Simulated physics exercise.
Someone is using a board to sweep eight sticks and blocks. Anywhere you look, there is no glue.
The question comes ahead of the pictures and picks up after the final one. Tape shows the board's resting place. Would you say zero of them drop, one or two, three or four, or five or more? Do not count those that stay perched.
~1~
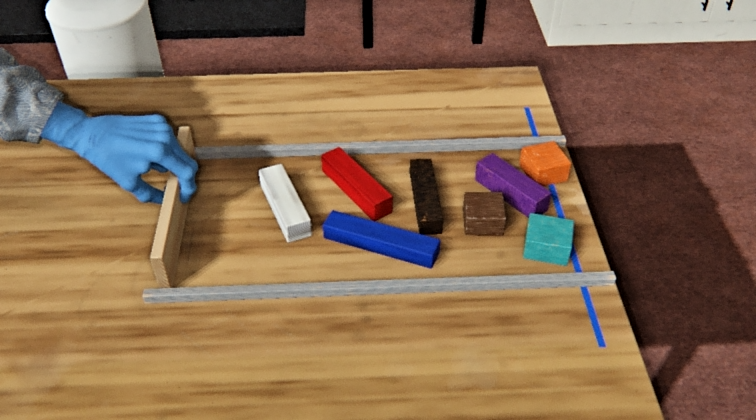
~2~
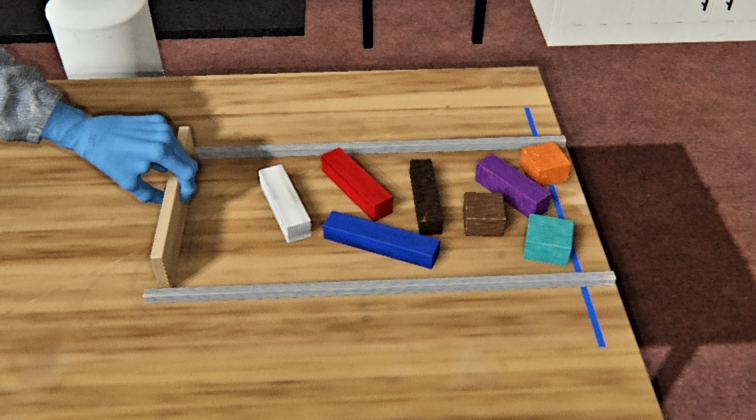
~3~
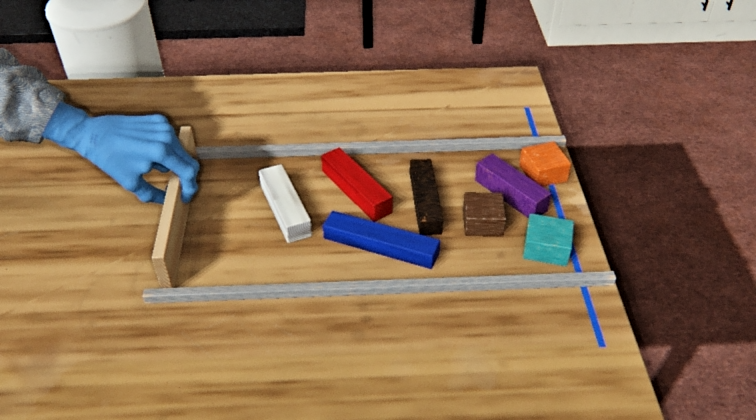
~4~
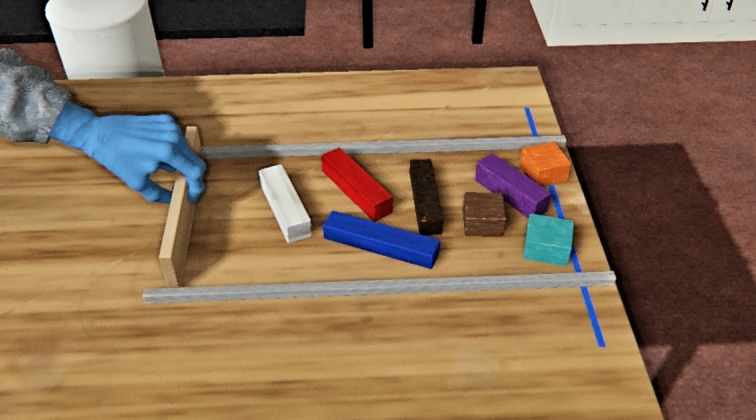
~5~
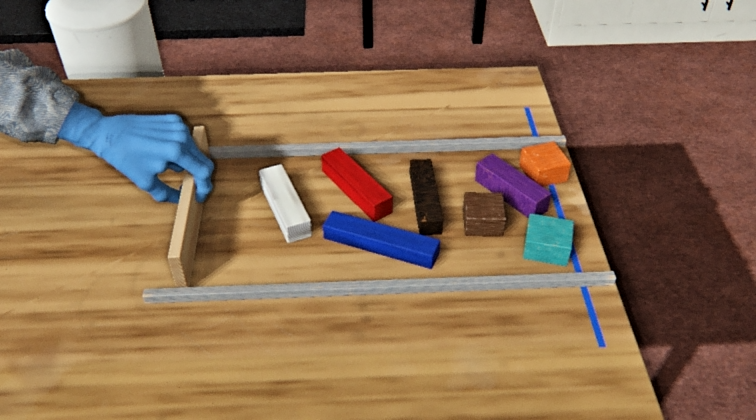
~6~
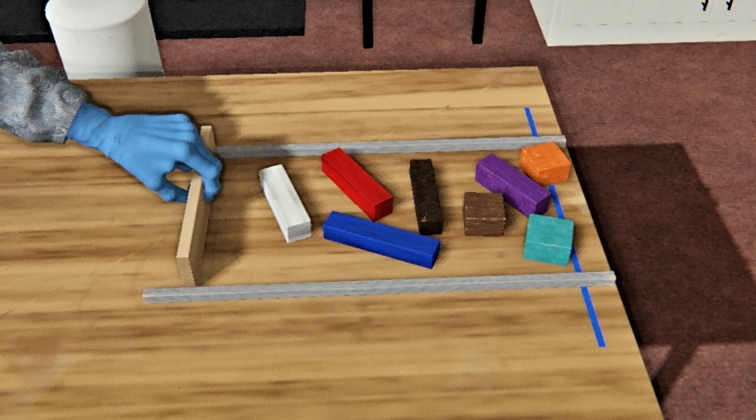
The push clears off a lot, five or more.
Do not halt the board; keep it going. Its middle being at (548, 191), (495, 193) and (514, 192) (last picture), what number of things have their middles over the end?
It would be 6, 3 and 4.
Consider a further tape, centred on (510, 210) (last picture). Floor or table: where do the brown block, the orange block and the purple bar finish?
Brown block: Goes down; orange block: Goes down; purple bar: Goes down.
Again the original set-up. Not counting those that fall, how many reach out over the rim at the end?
0 in all.
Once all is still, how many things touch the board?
The answer is 1.
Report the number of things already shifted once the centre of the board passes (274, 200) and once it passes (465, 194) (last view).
Answer - first 1, then 8.
Soon after, none off yet; orange block at rest near (545, 165); turquoise block at rest near (548, 240); purple bar at rest near (512, 186).
In the end, the number that fall off is five or more; gone, red stick, blue stick, black bar, brown block, purple bar, turquoise block and orange block.
